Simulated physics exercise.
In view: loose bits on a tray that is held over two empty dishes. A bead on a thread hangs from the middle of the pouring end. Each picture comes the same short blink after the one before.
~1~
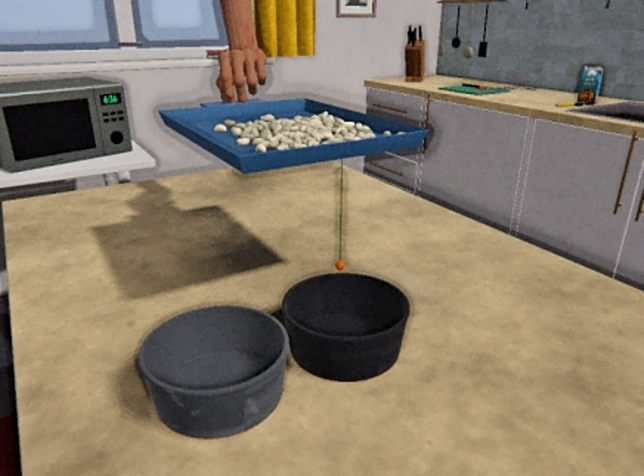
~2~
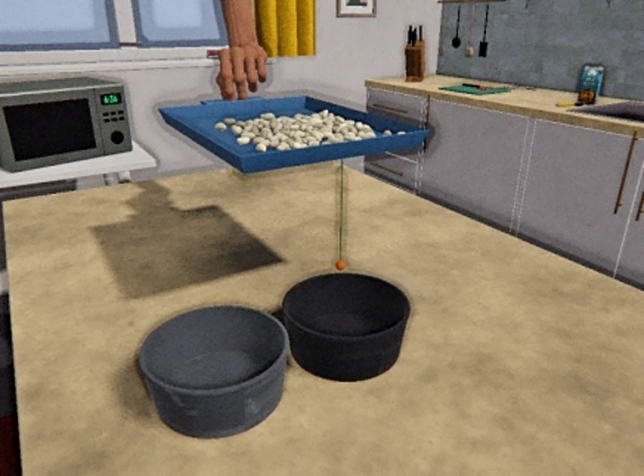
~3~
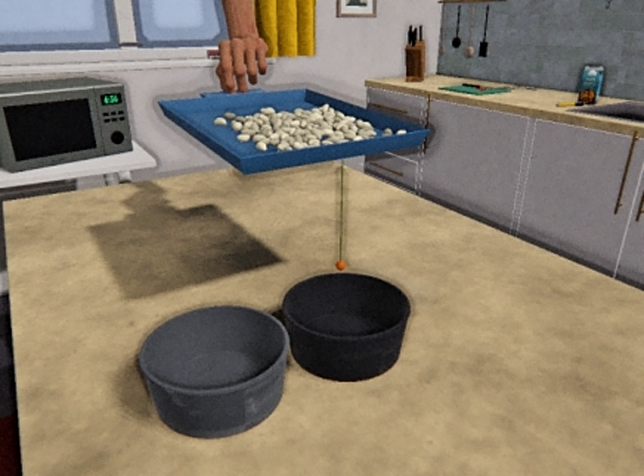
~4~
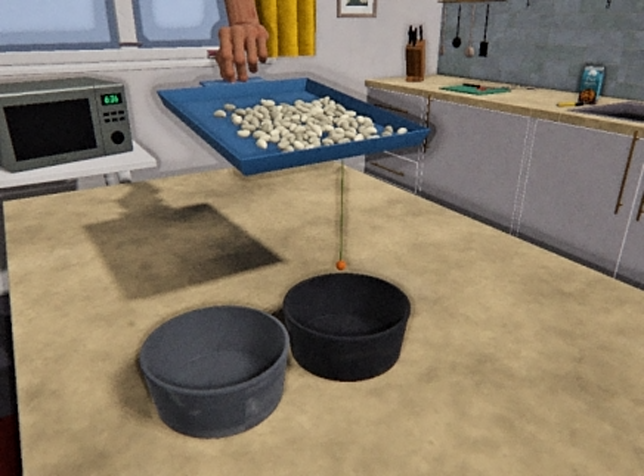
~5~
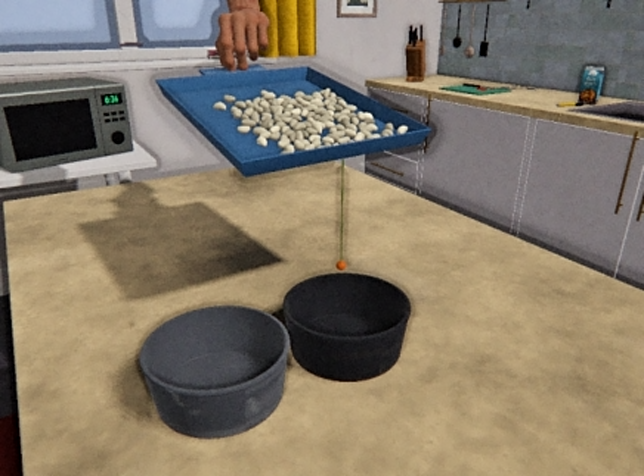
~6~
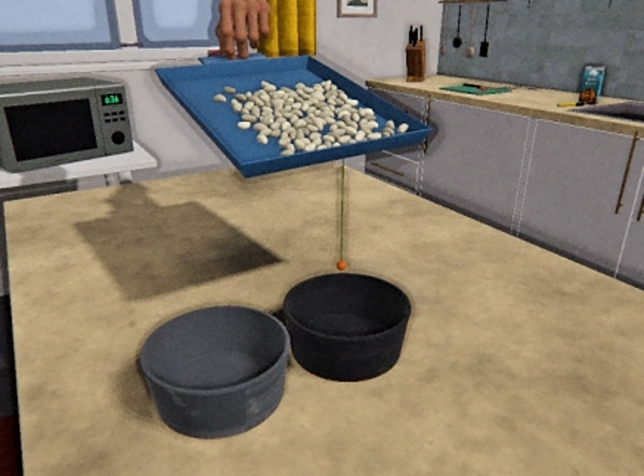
A kitchen with a microwave on the left and grey cabinets along the right is seen from slightly above a tan tabletop. A hand holds a blue tray of white beans over the table, above two empty dark grey round dishes, with an orange bead hanging on a thread. The hand raises the tray's far side, gradually tilting it toward the viewer, while the camera stays still.
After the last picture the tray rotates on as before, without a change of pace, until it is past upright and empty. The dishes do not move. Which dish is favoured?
The right-hand dish gets more.
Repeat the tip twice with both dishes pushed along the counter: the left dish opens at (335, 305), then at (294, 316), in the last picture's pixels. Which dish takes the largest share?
At the first place left, at the second the dish on the left.
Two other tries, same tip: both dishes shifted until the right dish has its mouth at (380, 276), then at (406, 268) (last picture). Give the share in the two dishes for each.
About 80 and 70 per cent.
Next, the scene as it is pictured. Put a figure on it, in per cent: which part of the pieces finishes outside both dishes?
Near 20 %.
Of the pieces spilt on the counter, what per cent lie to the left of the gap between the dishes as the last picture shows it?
Close to 20 per cent.
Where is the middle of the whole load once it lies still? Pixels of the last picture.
Roughly at (334, 356).
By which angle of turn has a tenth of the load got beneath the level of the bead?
Around 85° of tilt.
Soon after the last picture, tray tipped steeply; nearly all on the tray; a stray few in the air.
A little later, tray tipped right over; about a quarter on the tray; about a quarter in the left dish; about a quarter in the right dish; a small part outside both; about a third in the air.
Later still, tray tipped past a quarter turn; about a quarter in the left dish; about half in the right dish; about a quarter outside both.
At rest, tray tipped past a quarter turn; about a quarter in the left dish; about half in the right dish; about a quarter outside both.
